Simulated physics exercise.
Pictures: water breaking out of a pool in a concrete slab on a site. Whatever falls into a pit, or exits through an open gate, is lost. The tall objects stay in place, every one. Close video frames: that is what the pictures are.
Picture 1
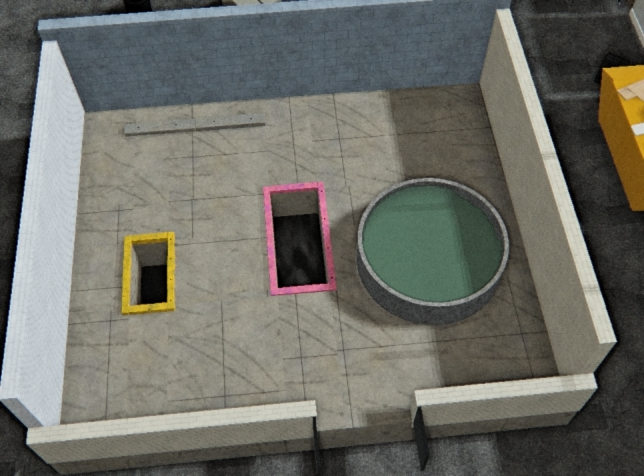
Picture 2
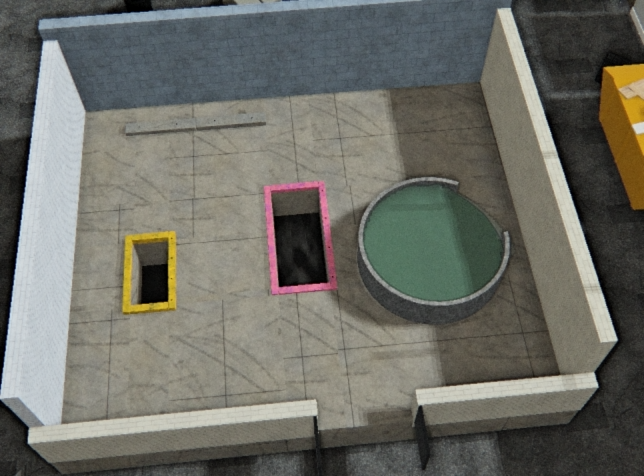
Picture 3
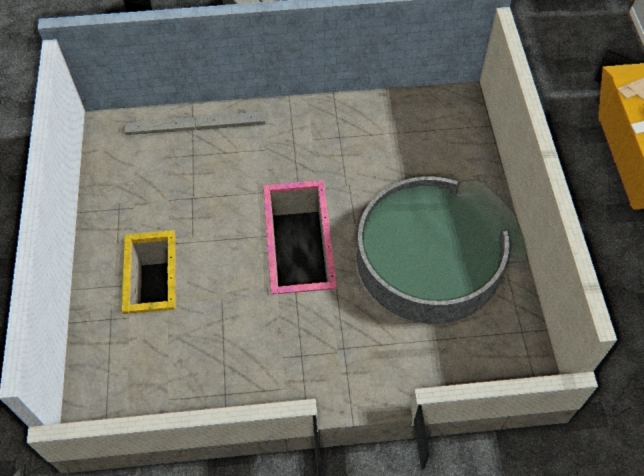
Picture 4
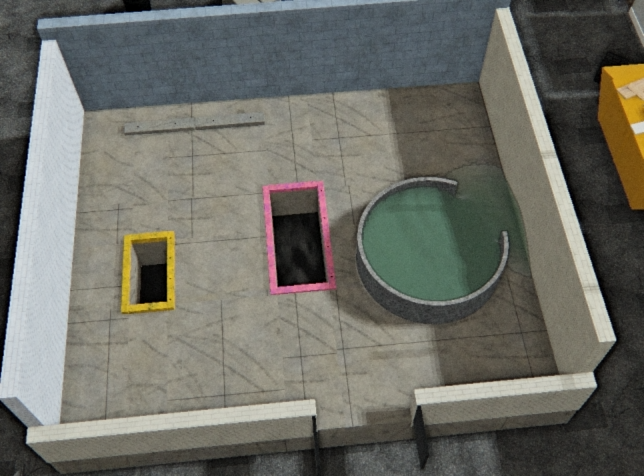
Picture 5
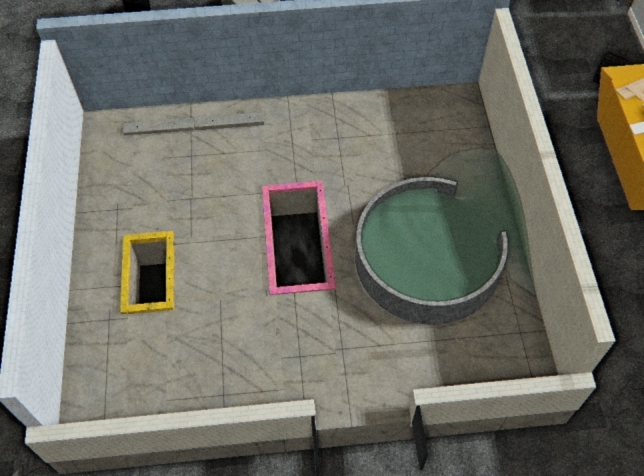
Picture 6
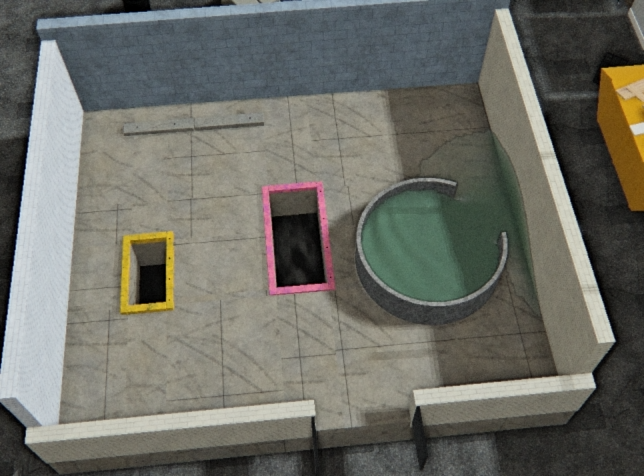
We see a walled concrete slab with yellow-framed and pink-framed openings and a round tank of green water; a gap appears in the tank's upper right rim, and water pours out, spreading toward and along the right wall.
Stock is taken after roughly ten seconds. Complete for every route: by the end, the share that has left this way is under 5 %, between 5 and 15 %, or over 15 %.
By the end, the share via the gate is under 5 %; the share via the pink pit is under 5 %; the share via the yellow pit is under 5 %.
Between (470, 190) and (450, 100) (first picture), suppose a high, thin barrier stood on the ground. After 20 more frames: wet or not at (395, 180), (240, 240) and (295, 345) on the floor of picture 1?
As listed: Awash, dry, dry.
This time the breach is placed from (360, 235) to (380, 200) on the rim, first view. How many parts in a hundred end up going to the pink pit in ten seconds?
Pink 50 %.
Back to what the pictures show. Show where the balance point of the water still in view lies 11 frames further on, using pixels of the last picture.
Point: (448, 219).
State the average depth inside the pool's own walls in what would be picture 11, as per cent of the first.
My figure is about 68 in a hundred.
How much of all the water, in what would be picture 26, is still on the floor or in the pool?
That comes to around 100 in a hundred.
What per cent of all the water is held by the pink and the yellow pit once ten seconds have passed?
In order, near 2 and 0 in a hundred.
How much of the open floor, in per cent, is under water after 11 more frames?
It comes to 20 per cent.
A moment on, water covers 15 % of the floor; the gate 0 %, the pink pit 0 %, the yellow pit 0 %.
Next, water covers 20 % of the floor; the gate 0 %, the pink pit 0 %, the yellow pit 0 %.
Then, water covers 40 % of the floor; the gate 0 %, the pink pit 0 %, the yellow pit 0 %.
Later, water covers 80 % of the floor; the gate 1 %, the pink pit 1 %, the yellow pit 0 %.
In the end, water covers 95 % of the floor; the gate 2 %, the pink pit 2 %, the yellow pit 0 %.
